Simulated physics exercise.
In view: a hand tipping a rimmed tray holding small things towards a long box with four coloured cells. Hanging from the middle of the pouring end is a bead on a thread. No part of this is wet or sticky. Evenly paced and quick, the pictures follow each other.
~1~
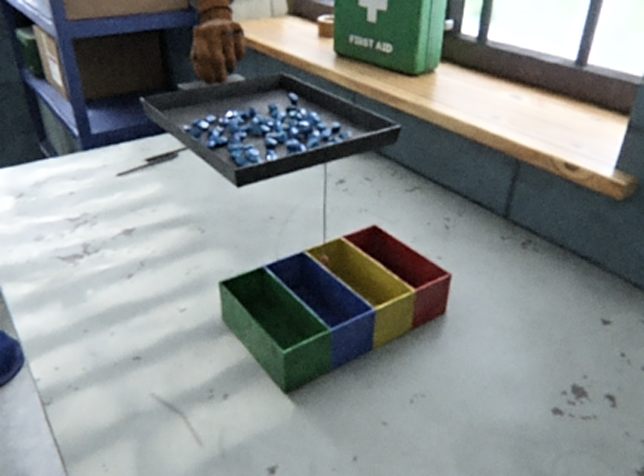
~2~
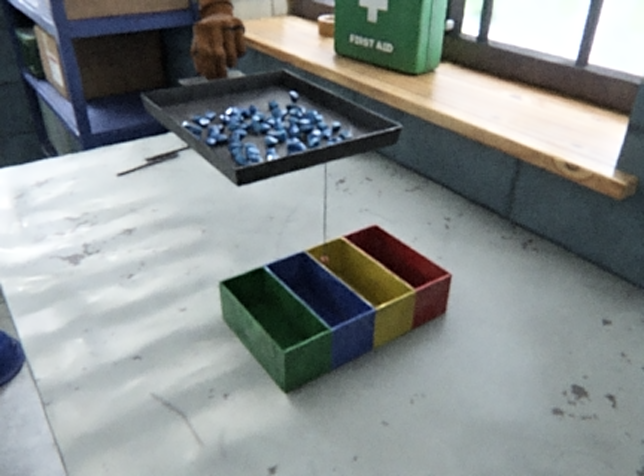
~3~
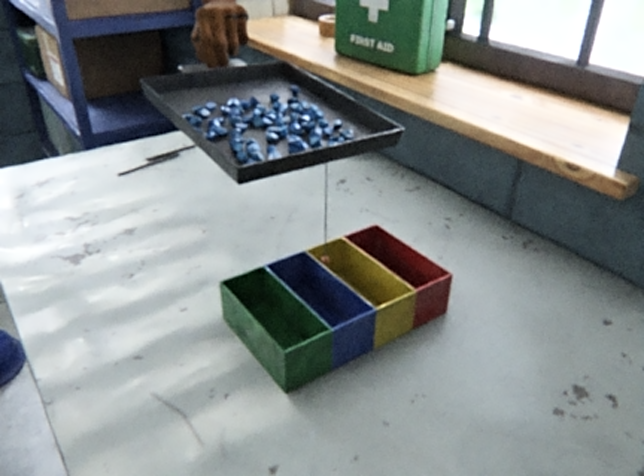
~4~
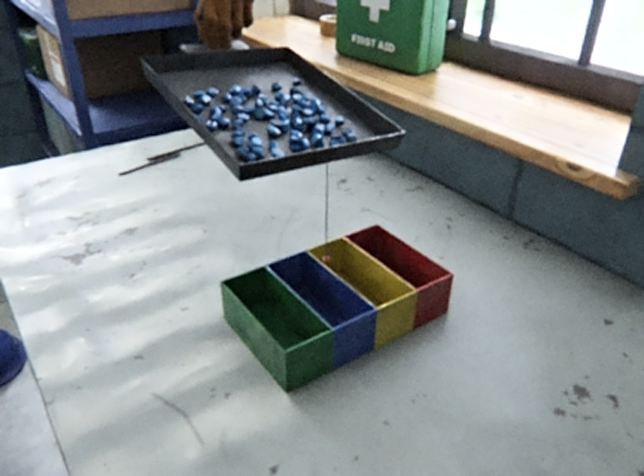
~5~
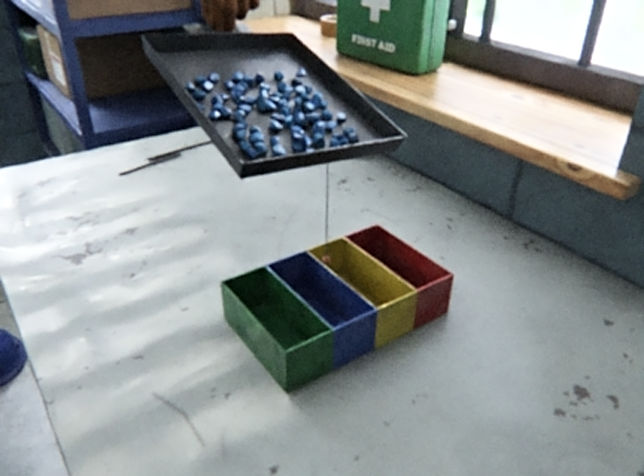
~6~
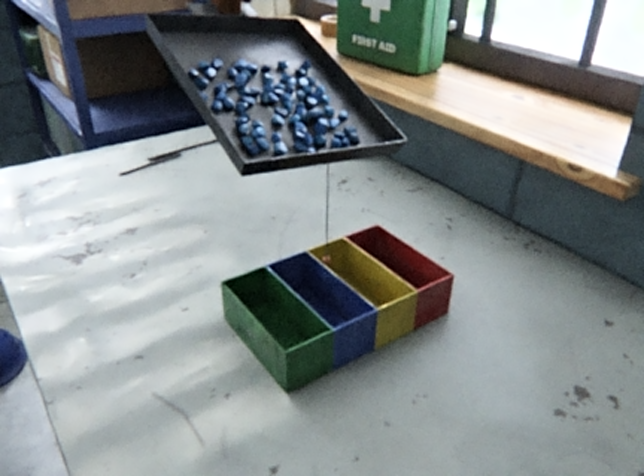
Above a table, a gloved hand tilts a tray of blue stones toward its right corner.
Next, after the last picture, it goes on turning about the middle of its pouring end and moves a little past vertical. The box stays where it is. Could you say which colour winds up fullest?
The red cell winds up fullest.
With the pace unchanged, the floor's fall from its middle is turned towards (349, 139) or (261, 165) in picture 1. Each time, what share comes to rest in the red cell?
In turn some 80 and 0 per cent.
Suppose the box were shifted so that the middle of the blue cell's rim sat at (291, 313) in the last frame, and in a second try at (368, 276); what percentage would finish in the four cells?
Result: 50 % and 100 %.
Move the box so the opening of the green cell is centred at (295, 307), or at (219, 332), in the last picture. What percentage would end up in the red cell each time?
You'd get near 40 per cent and afterwards near 30 per cent.
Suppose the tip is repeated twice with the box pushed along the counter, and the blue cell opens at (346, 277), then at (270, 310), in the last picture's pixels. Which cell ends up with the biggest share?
Try one goes to that yellow cell; try two goes to the red cell.
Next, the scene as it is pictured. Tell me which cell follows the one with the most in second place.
Second is the yellow one.
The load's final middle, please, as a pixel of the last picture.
Somewhere around (391, 299) in the final view.
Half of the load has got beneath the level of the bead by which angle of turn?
Tilt: Around 110 degrees.
Soon, tray tipped steeply; nearly all on the tray; a stray few falling or outside the box.
A while on, tray tipped past a quarter turn; about half on the tray; about a quarter in the red cell; a small part in the yellow cell; a stray few in the blue cell; a small part falling or outside the box.
Towards the end, tray tipped past a quarter turn; about half in the red cell; about a third in the yellow cell; a small part in the blue cell; a small part falling or outside the box.
Finally, tray tipped past a quarter turn; about half in the red cell; about a third in the yellow cell; a small part in the blue cell; none in the green cell; a small part outside the box.
